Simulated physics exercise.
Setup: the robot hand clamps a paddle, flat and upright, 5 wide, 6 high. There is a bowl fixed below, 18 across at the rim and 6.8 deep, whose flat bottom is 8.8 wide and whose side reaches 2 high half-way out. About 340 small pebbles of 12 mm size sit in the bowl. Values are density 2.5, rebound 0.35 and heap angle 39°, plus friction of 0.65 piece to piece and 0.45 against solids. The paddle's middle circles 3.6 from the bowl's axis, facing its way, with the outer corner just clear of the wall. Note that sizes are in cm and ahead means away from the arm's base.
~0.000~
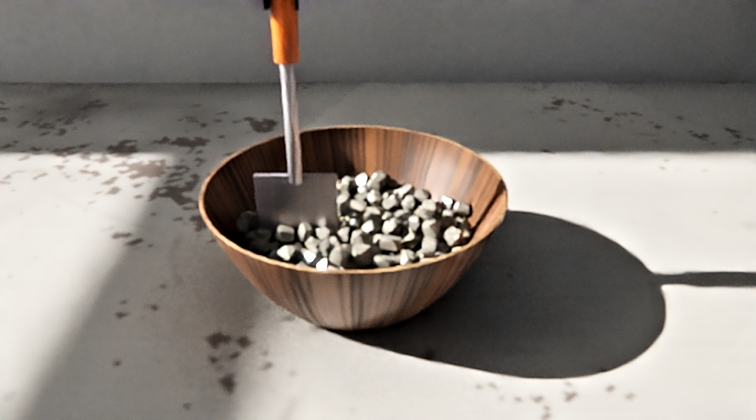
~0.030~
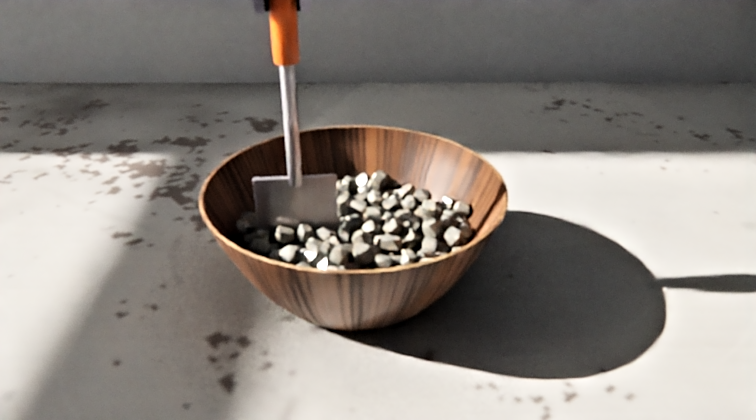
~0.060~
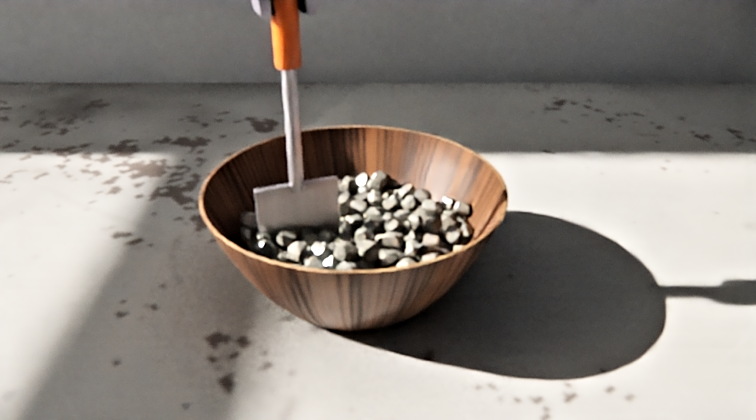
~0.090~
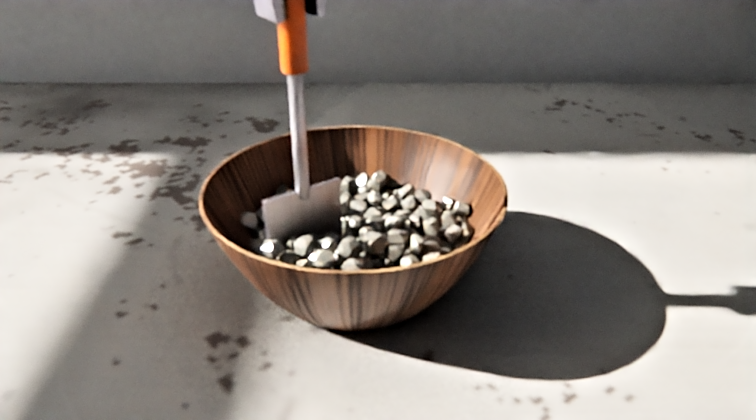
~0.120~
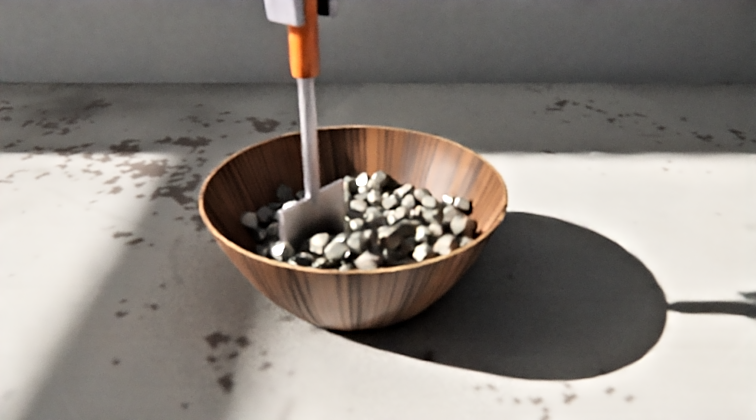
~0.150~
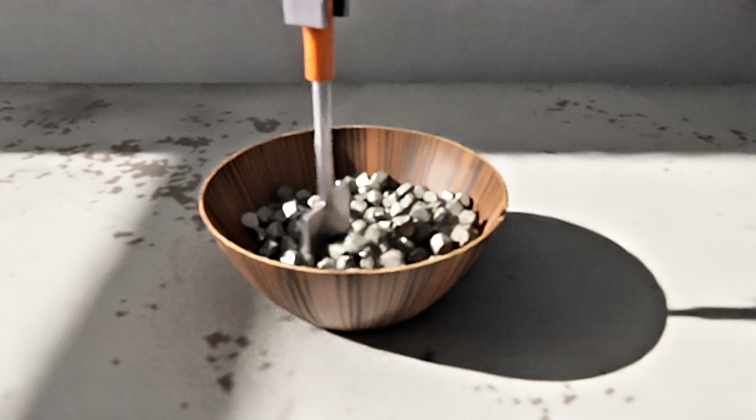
Flat metal paddle with an orange handle, gripped by a robot hand, turning and pushing rightward through small grey pebbles in a wooden bowl.
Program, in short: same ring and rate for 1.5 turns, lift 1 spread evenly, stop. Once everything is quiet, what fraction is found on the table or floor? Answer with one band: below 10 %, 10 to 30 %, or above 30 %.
10 to 30 %.
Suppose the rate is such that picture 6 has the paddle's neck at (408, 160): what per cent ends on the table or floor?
It works out to roughly 50 percent.
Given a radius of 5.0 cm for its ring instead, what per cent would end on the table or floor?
That would give close to 10 per cent.
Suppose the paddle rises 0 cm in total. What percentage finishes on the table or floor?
25 %.
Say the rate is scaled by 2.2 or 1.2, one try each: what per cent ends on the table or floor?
First try close to 50, second close to 25, in per cent.
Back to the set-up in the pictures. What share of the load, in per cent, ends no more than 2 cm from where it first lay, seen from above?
About 5 percent.
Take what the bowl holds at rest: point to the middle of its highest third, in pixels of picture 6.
(420, 196).
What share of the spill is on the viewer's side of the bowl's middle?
Near 20 in a hundred.
After 0.52 s, 251° round, highest piece 10 above the table; 307 in the bowl, 20 on the table or floor, 13 in flight or on the tool.
After 0.89 s, 77° round, highest piece 10 above the table; 276 in the bowl, 54 on the table or floor, 10 in flight or on the tool.
After 1.27 s, 180° round, highest piece 8 above the table; 272 in the bowl, 67 on the table or floor, 1 in flight or on the tool.
After 1.97 s, 180° round, highest piece 8 above the table; 272 in the bowl, 68 on the table or floor.
At rest, 272 in the bowl, 68 on the table or floor. That is 20 % on the table or floor.
